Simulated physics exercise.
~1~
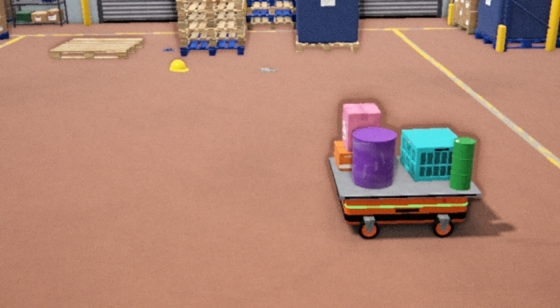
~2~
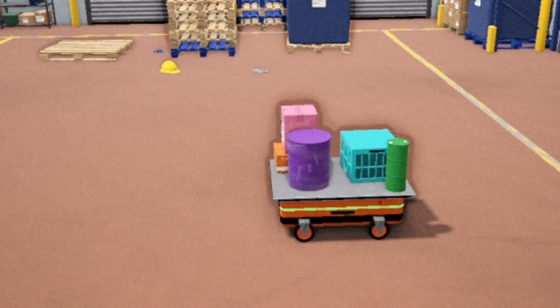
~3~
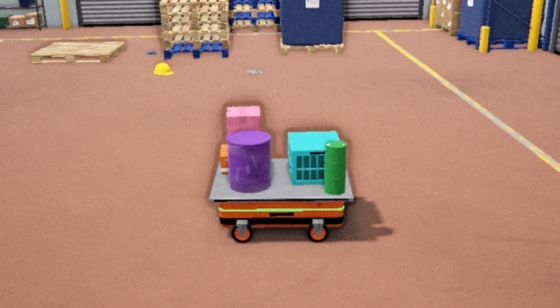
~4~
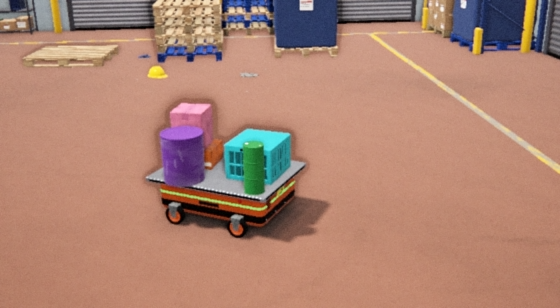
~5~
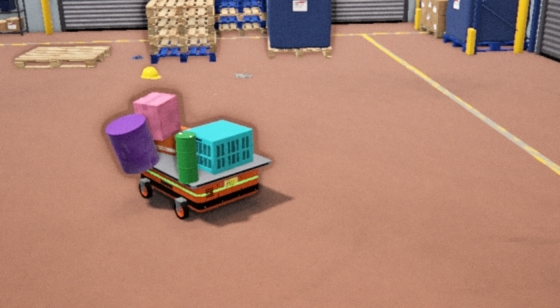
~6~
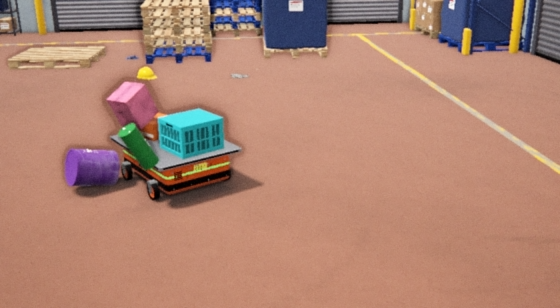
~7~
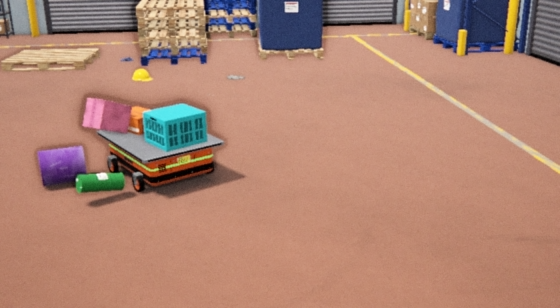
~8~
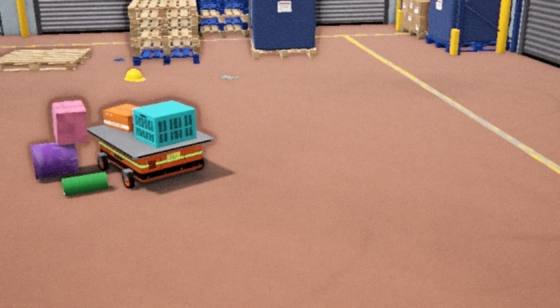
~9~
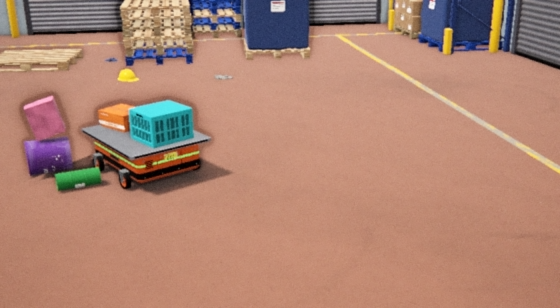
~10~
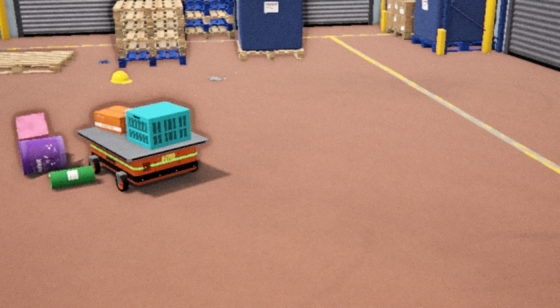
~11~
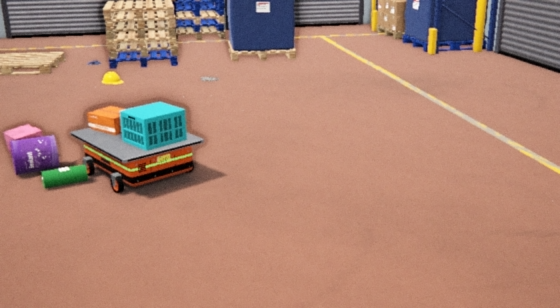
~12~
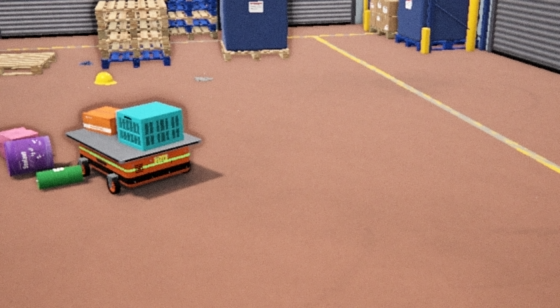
A loaded cart rolls left, turns and stops as the barrel, canister and pink box topple off.
